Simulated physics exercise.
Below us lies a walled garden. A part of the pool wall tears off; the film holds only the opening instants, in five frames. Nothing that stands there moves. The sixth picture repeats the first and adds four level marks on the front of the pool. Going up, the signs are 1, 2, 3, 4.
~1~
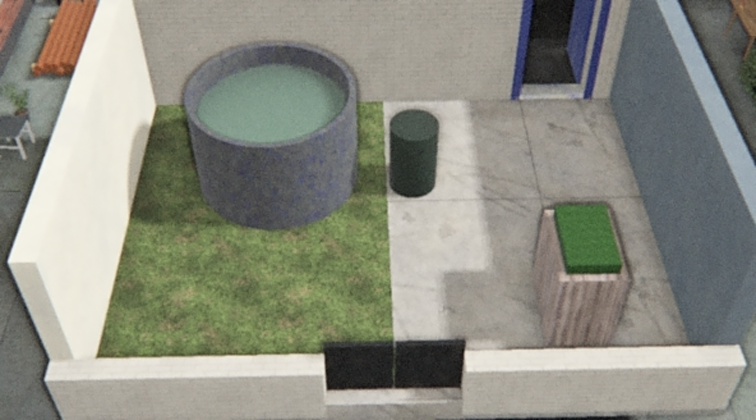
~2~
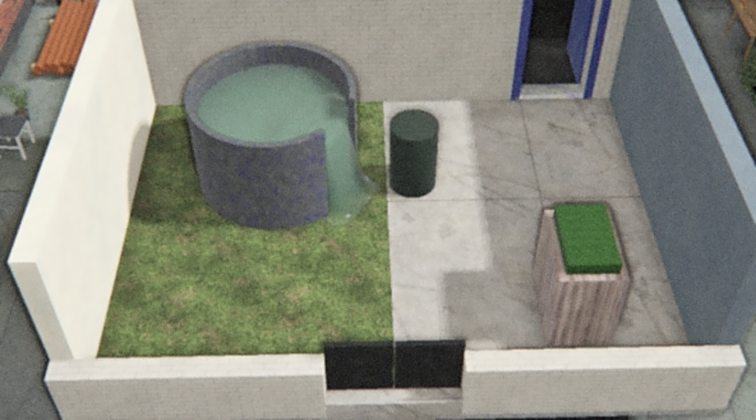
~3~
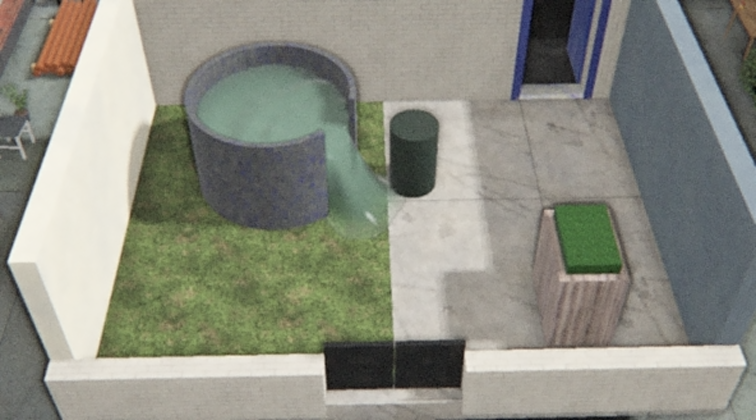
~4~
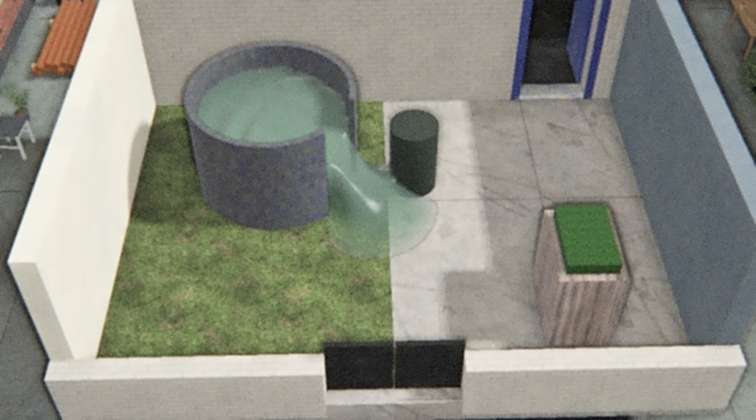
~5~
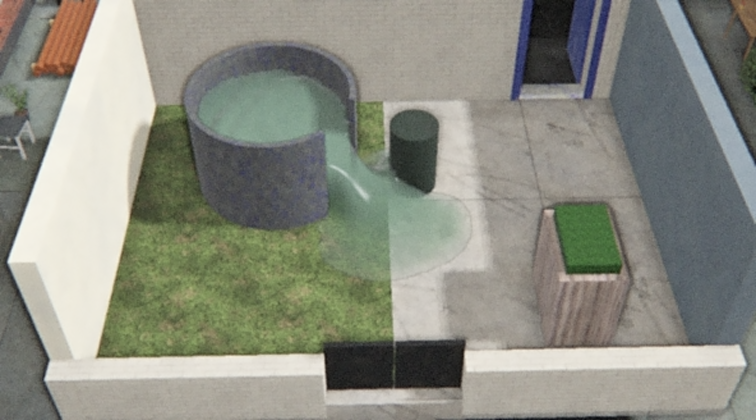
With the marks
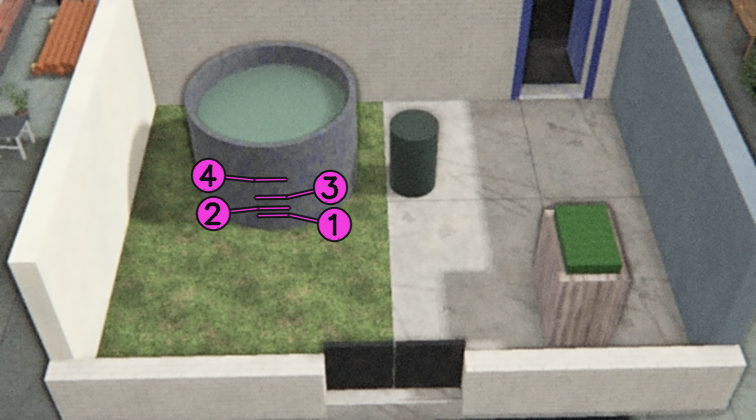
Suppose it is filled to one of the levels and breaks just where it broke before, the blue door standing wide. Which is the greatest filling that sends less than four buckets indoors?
3 is the one.
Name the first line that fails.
4 it is.
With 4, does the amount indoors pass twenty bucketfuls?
No.
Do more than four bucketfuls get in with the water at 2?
No, not at all.
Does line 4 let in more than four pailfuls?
Yes, it does.
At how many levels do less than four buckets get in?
Three of the four.
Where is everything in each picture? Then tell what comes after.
Water in the pool at rest, its middle at (273, 109); foot of the blue doorway at (551, 99); shut gate at (394, 350), in the first frame.
In the second frame, 1 % of the ground under water, visible out to (360, 176).
In the third frame, 3 % of the ground under water, visible out to (376, 231).
In the fourth frame, 5 % of the ground under water, visible out to (421, 234).
In the fifth frame, 9 % of the ground under water, visible out to (458, 248).
In magenta, 1 at (273, 215); 2 at (273, 208); 3 at (271, 197); 4 at (269, 179); from the bottom up 1, 2, 3, 4.
Choosing 1, nothing gets over.
Choosing 2, nothing gets over.
Choosing 3, a splash gets over, under a bucket.
Choosing 4, about 9 bucketfuls get in.
